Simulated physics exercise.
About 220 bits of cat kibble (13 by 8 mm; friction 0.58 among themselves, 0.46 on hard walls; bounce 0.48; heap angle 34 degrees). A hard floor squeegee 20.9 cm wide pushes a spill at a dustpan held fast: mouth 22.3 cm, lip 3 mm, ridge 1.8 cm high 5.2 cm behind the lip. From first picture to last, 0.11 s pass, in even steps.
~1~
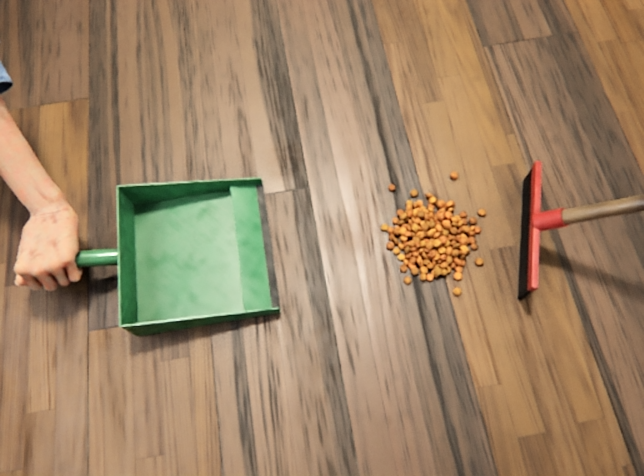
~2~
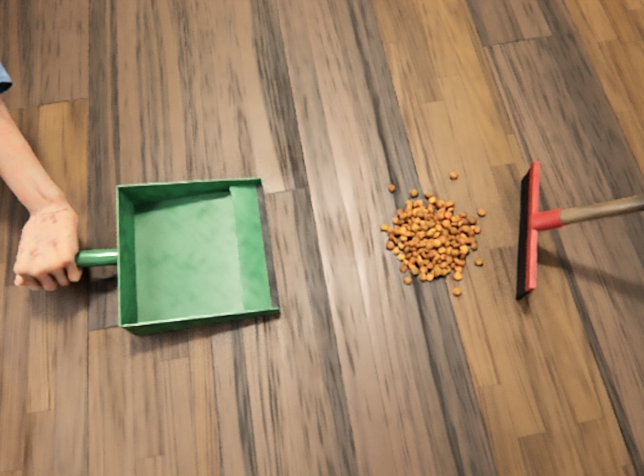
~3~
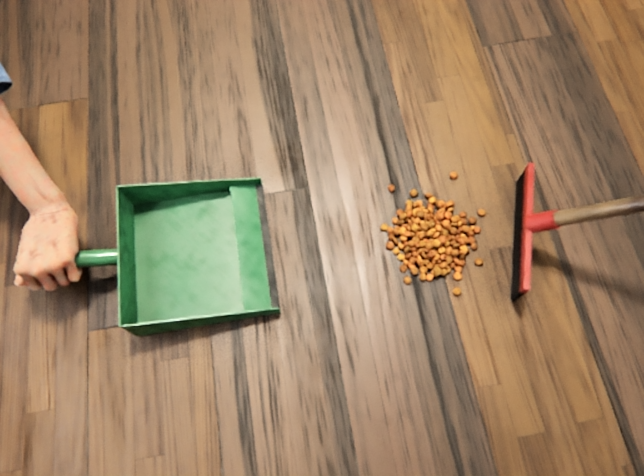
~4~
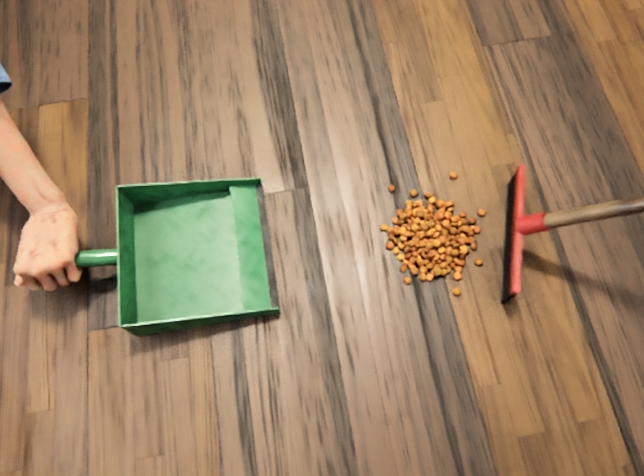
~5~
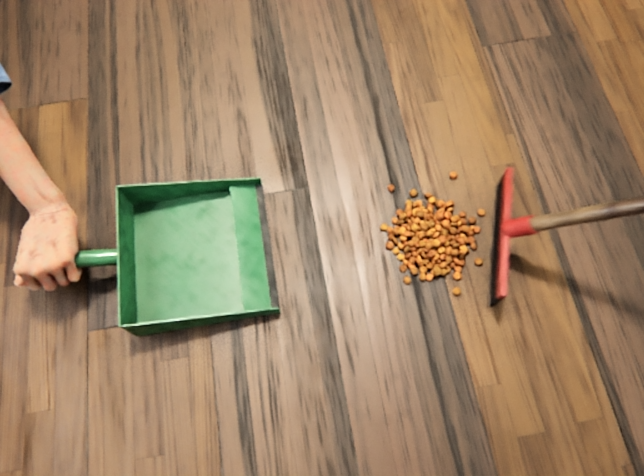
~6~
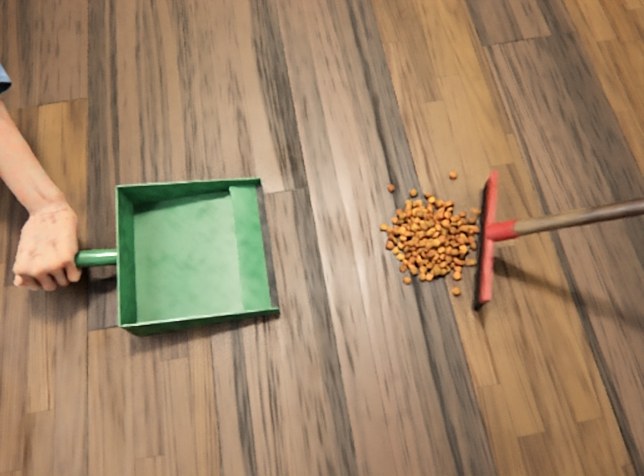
A red squeegee with a dark blade and a wooden handle slides slowly leftward across a brown wood-plank floor, seen from above at a slight angle by a still camera. On the left, a hand reaching in from the edge holds a green dustpan still, its open side facing right. The blade closes the gap to a loose heap of orange-brown kibble right of centre and reaches its right edge, while the heap barely changes.
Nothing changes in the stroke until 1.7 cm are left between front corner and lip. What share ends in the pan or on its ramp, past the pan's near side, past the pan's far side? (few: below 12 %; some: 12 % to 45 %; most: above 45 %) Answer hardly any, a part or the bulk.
In the pan or on its ramp: A part; past the pan's near side: Hardly any; past the pan's far side: Hardly any.
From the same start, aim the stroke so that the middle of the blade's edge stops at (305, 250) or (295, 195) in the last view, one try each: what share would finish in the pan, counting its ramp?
Some 35 and 30 per cent.
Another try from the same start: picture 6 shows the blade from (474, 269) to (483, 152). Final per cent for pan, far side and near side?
Pan 25, far 40, near 10.
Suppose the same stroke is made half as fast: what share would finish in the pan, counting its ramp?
Then about 0 per cent.
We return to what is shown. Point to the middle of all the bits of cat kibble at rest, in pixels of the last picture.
Around (279, 239).
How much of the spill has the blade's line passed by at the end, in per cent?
About 15 per cent.
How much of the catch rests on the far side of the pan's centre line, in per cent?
Roughly 30 per cent.
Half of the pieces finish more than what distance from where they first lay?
Roughly 24 cm.
Then, 0.13 s after the last picture, middle of the blade 18 cm from the lip; 0 % over the lip, far side 0 %, near side 5 %.
Then, 0.22 s after the last picture, middle of the blade 8 cm from the lip; 0 % over the lip, far side 0 %, near side 5 %.
Then, 0.44 s after the last picture, middle of the blade 5 cm from the lip; 25 % over the lip, far side 5 %, near side 5 %.
In the end, pan 25 %, near side 5 %, far side 5 %, in front of the lip or behind the blade 65 %.
